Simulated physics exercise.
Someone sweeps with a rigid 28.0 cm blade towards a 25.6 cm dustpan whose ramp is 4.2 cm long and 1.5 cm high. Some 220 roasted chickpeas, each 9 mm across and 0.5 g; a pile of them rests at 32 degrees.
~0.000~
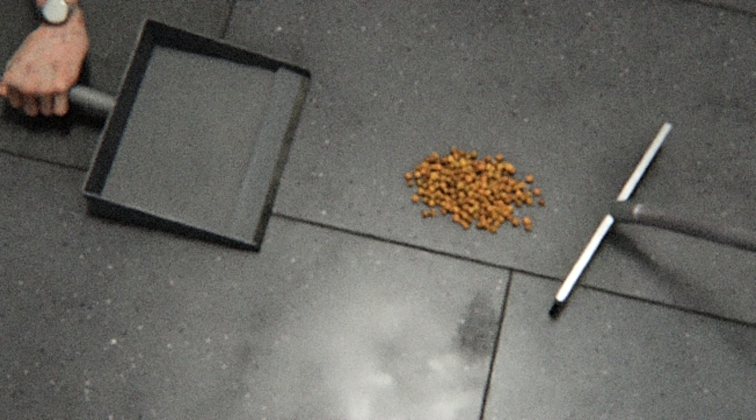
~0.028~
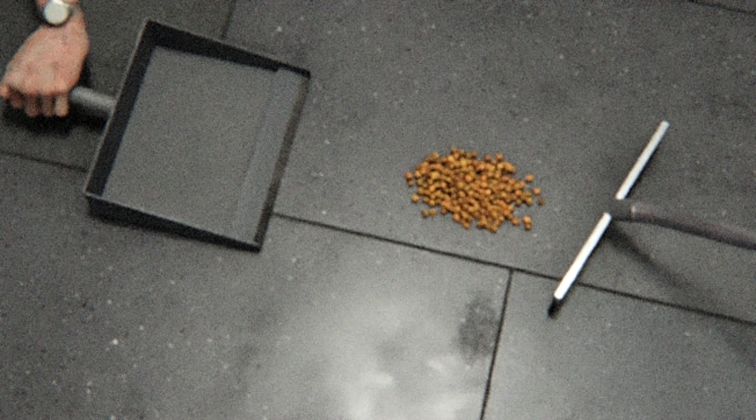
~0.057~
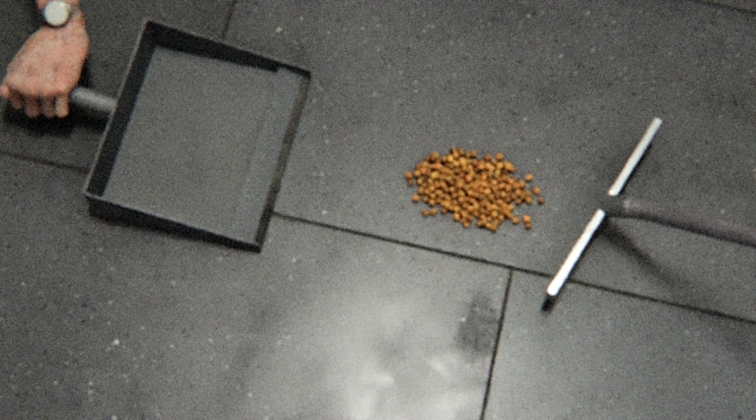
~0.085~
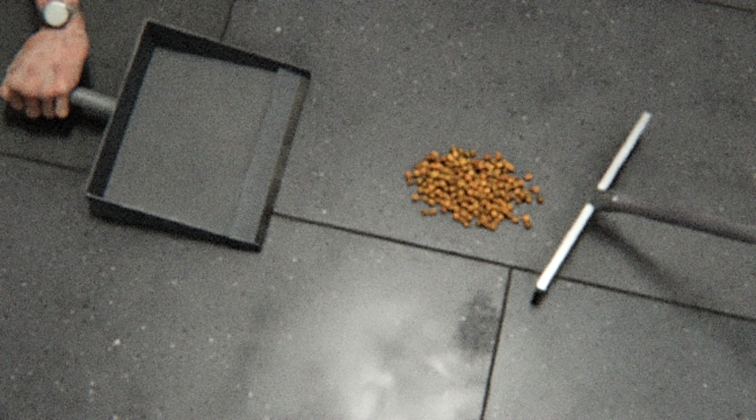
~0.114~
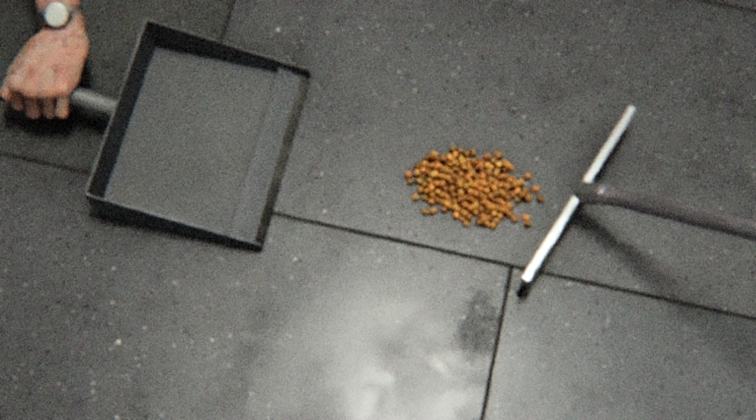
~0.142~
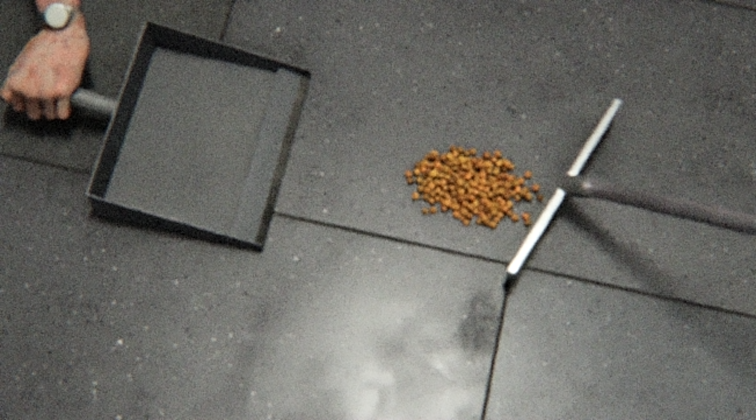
Squeegee-like blade sliding left across dark floor tiles towards a pile of small brown pieces while a hand holds a dustpan still.
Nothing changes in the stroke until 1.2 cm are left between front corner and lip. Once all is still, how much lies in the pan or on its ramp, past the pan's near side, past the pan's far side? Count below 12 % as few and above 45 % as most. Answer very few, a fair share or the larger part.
In the pan or on its ramp: A fair share; past the pan's near side: Very few; past the pan's far side: A fair share.
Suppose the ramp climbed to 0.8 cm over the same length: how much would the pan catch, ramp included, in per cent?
In that case some 25 per cent.
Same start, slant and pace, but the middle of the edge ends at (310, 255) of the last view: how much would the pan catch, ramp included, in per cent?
Some 0 per cent.
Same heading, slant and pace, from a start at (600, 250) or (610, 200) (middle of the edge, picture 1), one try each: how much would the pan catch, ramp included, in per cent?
About 20 and 25 per cent.
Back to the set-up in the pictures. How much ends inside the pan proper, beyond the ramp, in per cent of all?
About 0 per cent.
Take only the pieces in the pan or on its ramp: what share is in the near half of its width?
Some 10 per cent.
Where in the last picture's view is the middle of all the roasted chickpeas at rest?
At about (310, 105).
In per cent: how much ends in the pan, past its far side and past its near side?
Pan 20, near side 0, far side 30.
Then, at 0.37 s, middle of the blade 21 cm from the lip; 0 % over the lip, far side 5 %, near side 0 %.
After 0.51 s, middle of the blade 11 cm from the lip; 0 % over the lip, far side 15 %, near side 0 %.
Then, at 0.79 s, middle of the blade 6 cm from the lip; 20 % over the lip, far side 30 %, near side 0 %.
By 1.1 s all is still; pan 20 %, near side 0 %, far side 30 %, in front of the lip or behind the blade 55 %.
